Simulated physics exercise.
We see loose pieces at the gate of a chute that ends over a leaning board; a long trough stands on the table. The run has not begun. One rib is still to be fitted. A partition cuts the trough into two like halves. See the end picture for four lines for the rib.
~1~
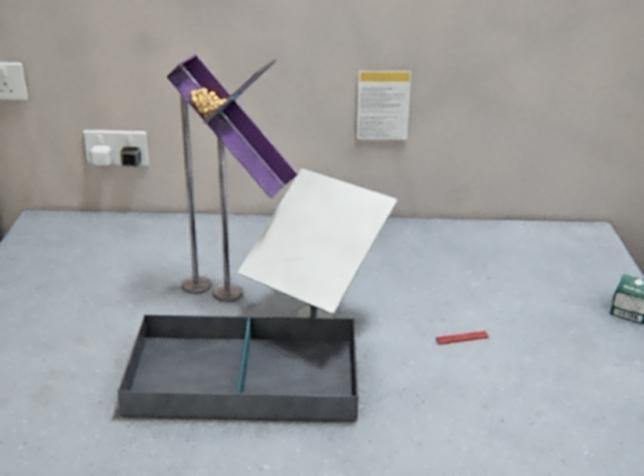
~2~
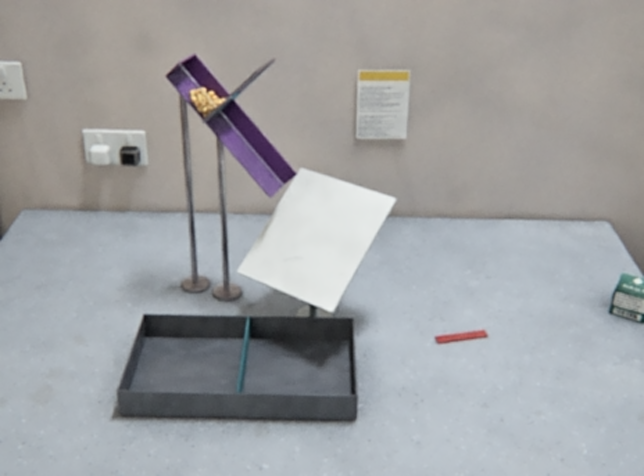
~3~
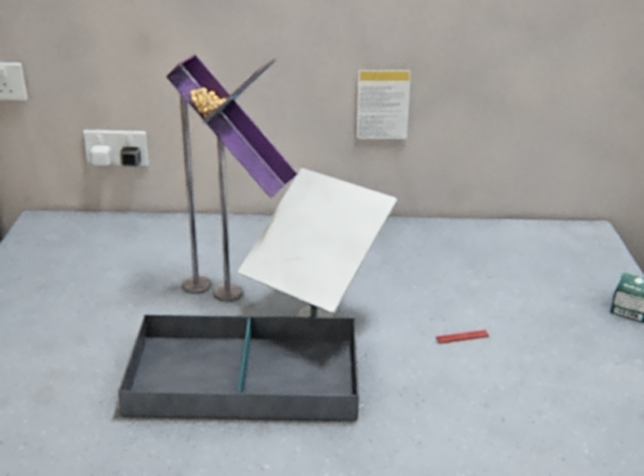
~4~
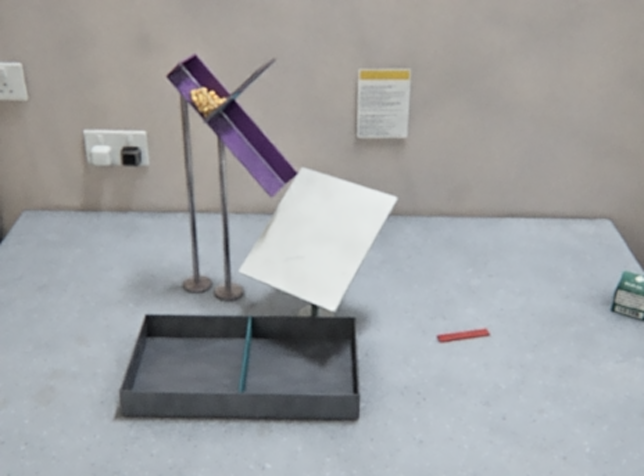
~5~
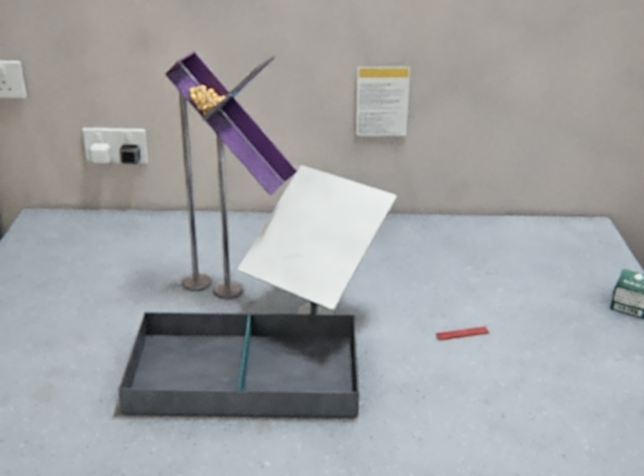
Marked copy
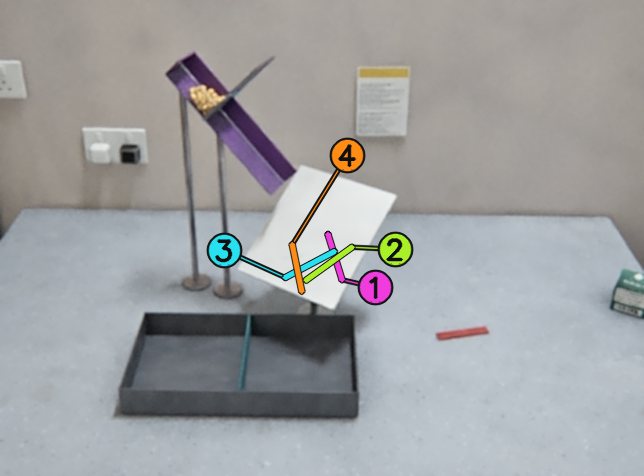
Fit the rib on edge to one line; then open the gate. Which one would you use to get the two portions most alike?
I would pick line 3.
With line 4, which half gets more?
The right half.
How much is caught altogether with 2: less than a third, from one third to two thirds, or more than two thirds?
More than two thirds.
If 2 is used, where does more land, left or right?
Right.
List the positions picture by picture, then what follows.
In the first frame, load behind the gate near (211, 103), dried chickpeas; lip of the chute near (278, 192), sloping fairly steeply.
In the second frame, middle of the board near (315, 236), tilted fairly steeply; middle of its low edge near (282, 291); of its high edge near (347, 183).
In the third frame, front corners of the trough near (119, 391) and (358, 396); front end of its middle wall near (239, 394); gate still shut near (230, 100).
In the fourth frame, middle of the load near (210, 103); lip near (278, 191).
In the fifth frame, middle of the load near (209, 100); lip near (277, 189).
On the marked copy, line 1 from (327, 234) to (342, 279); line 2 from (351, 247) to (306, 280); line 3 from (334, 251) to (285, 277); line 4 from (292, 244) to (301, 291).
Choosing 1, of what is caught, only a few in the left half, all but a few in the right.
Choosing 2, of what is caught, only a few in the left half, all but a few in the right.
Choosing 3, of what is caught, close to two thirds in the left half, close to a third in the right.
Choosing 4, of what is caught, only a few in the left half, all but a few in the right.
